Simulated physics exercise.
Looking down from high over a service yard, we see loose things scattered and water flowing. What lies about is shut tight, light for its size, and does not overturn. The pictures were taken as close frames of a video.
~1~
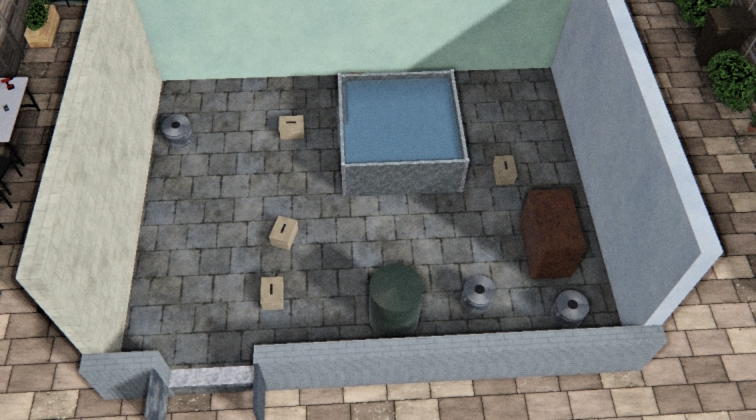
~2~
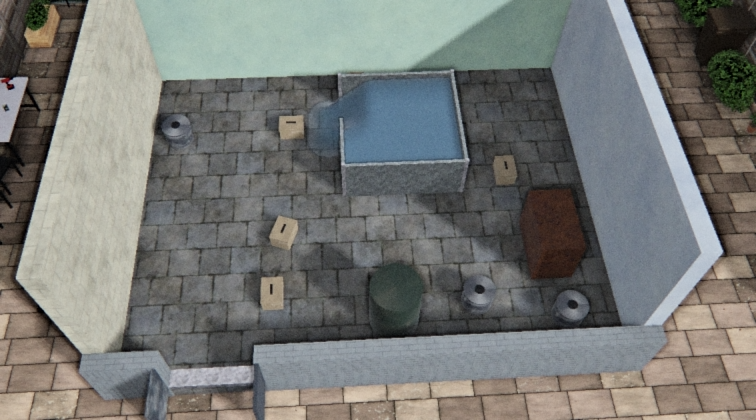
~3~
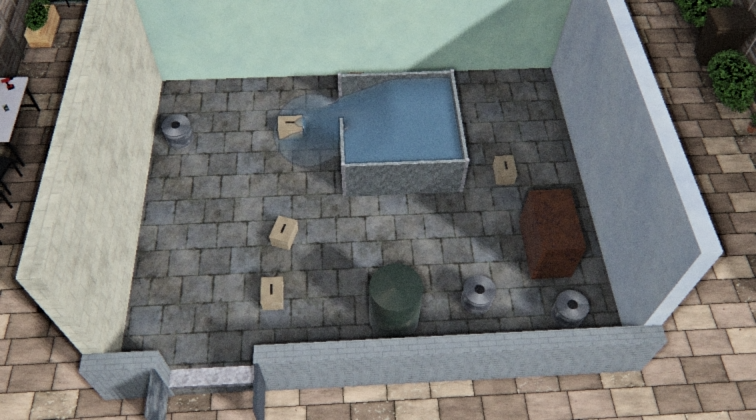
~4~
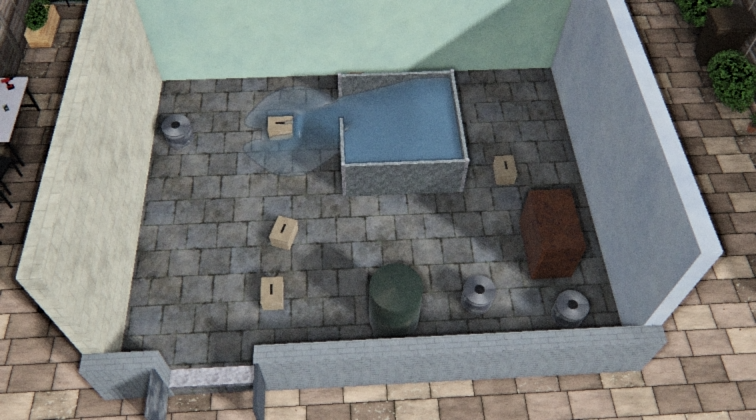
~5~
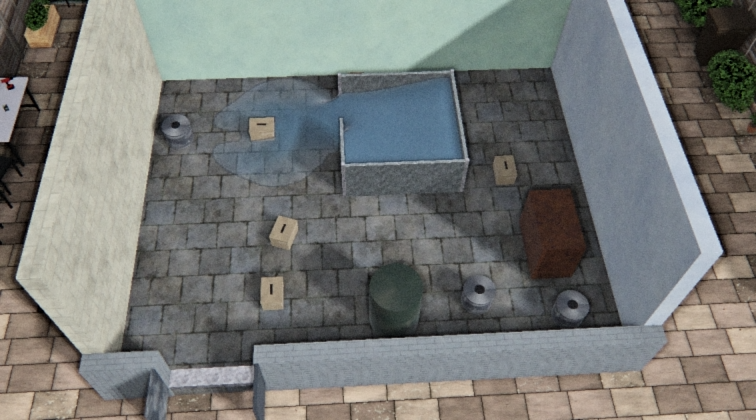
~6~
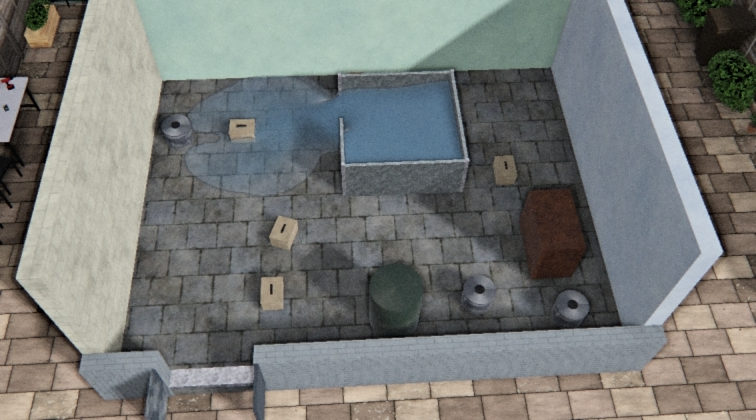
Water pours through an opening in the left side of a raised stone basin and spreads leftward across the paving, pushing one small tan box slowly left toward a grey, rounded object. The walled yard is seen from high above, the view unmoving. Three other tan boxes, a dark green cylinder, a rusty brown block at right and more grey rounded objects near the front wall stay still.
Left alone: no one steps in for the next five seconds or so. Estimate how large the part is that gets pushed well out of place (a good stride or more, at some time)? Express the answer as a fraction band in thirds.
Fraction band: Less than 1/3.
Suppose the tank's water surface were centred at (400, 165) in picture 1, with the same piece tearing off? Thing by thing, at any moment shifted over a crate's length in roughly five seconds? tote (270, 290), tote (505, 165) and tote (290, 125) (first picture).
The three, one by one: Short of that, short of that and past that mark.
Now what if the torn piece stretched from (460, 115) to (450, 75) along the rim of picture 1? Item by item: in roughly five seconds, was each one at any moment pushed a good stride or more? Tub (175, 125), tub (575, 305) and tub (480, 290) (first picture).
Each in turn, never travels that far, ends up that far off, ends up that far off.
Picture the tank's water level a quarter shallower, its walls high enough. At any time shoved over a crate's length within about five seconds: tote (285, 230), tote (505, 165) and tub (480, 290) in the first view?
The first stayed below the mark, the next stayed below the mark, and the last stayed below the mark.
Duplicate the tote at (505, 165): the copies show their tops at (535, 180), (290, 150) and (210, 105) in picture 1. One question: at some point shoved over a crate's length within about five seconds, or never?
First falls short; second driven off; third driven off.
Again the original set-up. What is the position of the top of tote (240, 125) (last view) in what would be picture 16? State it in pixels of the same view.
I'd expect it around (183, 149).
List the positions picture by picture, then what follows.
The first picture shows a tote at (291, 123), on the bottom; a tote at (356, 80) rests on the ground; 0 of 8 have shifted.
The second picture shows a tote at (291, 123), on the bottom; a tote at (356, 80) rests on the ground; 0 of 8 have shifted.
The third picture shows a tote at (290, 123) rests on the ground; a tote at (356, 80), on the bottom; 0 of 8 have shifted.
The fourth picture shows a tote at (280, 123), on the bottom, close to its start; a tote at (356, 80), on the bottom; 1 of 8 have shifted.
The fifth picture shows a tote at (261, 125) rests on the ground, a stride from its start; a tote at (356, 80) rests on the ground; 1 of 8 have shifted.
The sixth picture shows a tote at (242, 126), on the bottom, a stride from its start; a tote at (356, 80), on the bottom; 1 of 8 have shifted.
A moment on, 1 of 8 are well off their spots; 0 afloat.
Next, 1 of 8 are well off their spots; 2 afloat.
Later, 2 of 8 are well off their spots; 2 afloat.
In the end, 2 of 8 are well off their spots, and 2 have been at some point; 2 afloat.
